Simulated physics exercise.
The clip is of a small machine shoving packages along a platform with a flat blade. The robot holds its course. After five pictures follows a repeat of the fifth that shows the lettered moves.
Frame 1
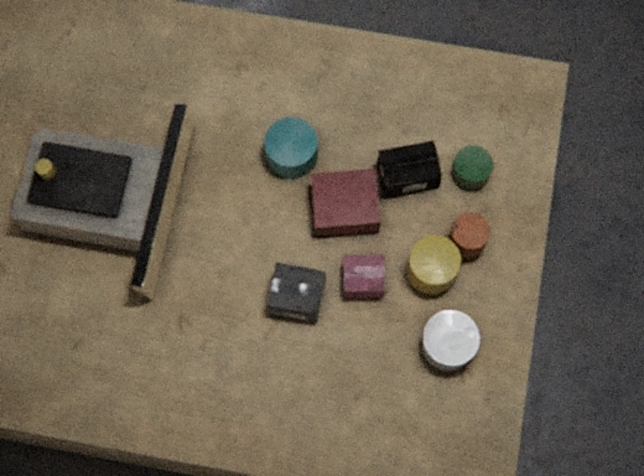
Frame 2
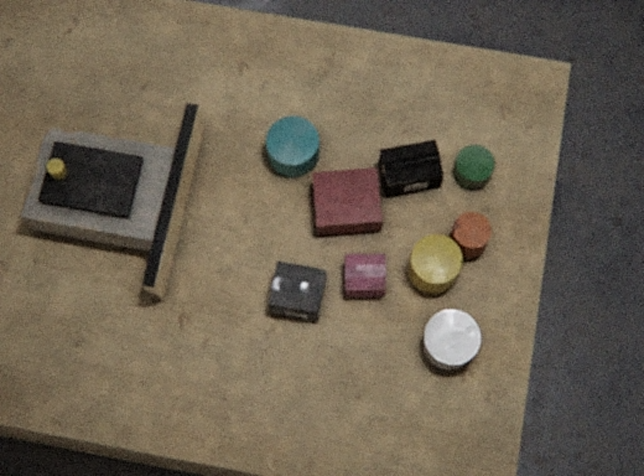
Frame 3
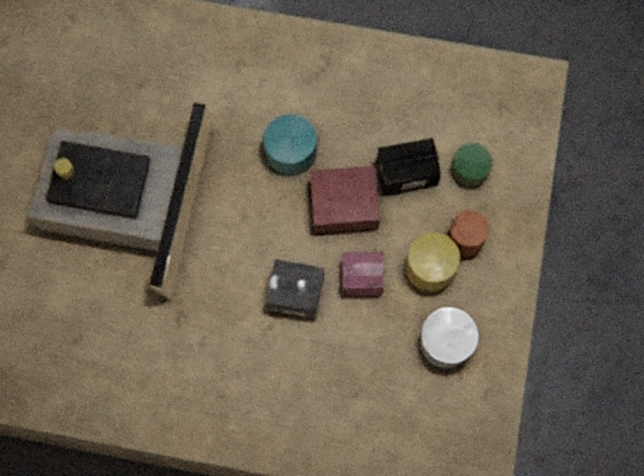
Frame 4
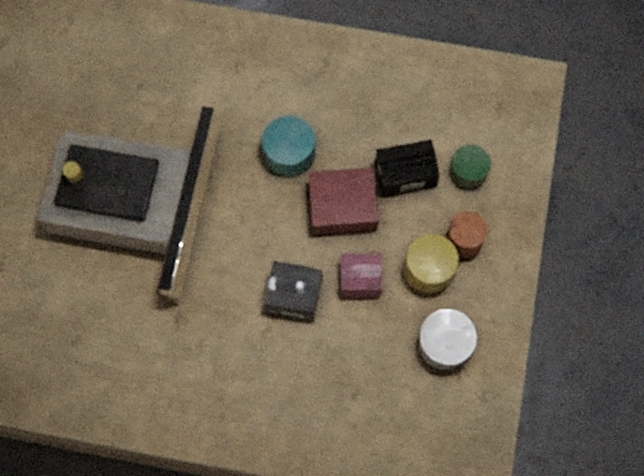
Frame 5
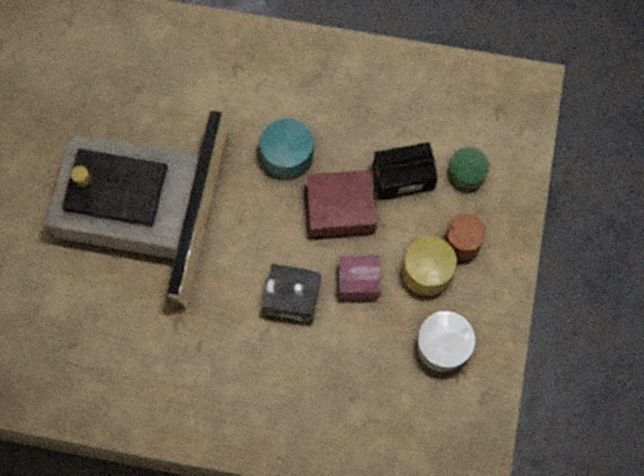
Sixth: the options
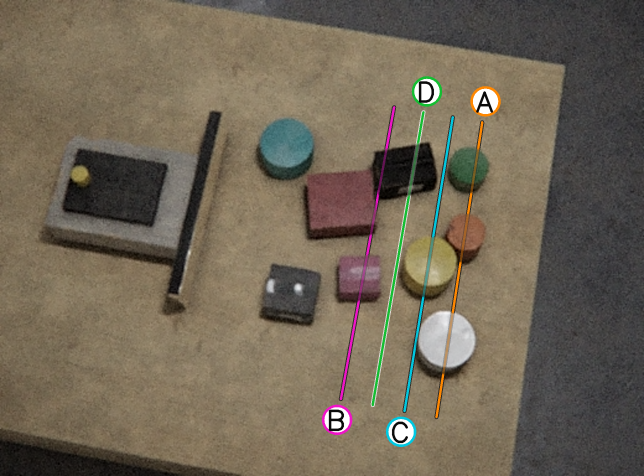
On a tan platform, a small grey machine with a wide flat blade creeps a short way to the right, while the cluster of coloured round containers and boxes ahead of it stays in place, untouched by the blade.
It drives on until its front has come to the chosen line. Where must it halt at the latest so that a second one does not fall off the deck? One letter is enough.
No second one falls up to C.
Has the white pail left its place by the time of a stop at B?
By then, no.
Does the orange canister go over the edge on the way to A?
Yes.
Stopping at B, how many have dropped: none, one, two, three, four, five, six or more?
In all, none.
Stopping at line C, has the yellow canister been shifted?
By then, yes.
On the marked copy, A at (460, 263); B at (369, 247); C at (430, 258); D at (399, 253).
With C. Early on, robot (206, 202); turquoise canister (330, 153); grey parcel (299, 294).
Further on, robot (289, 217); green pail (501, 157); orange canister (484, 221).
At the end, robot (353, 228); orange canister over the edge; yellow canister (523, 264); one fallen.
As for the rest, A drops two; B is within the limit but short; D is within the limit but short.
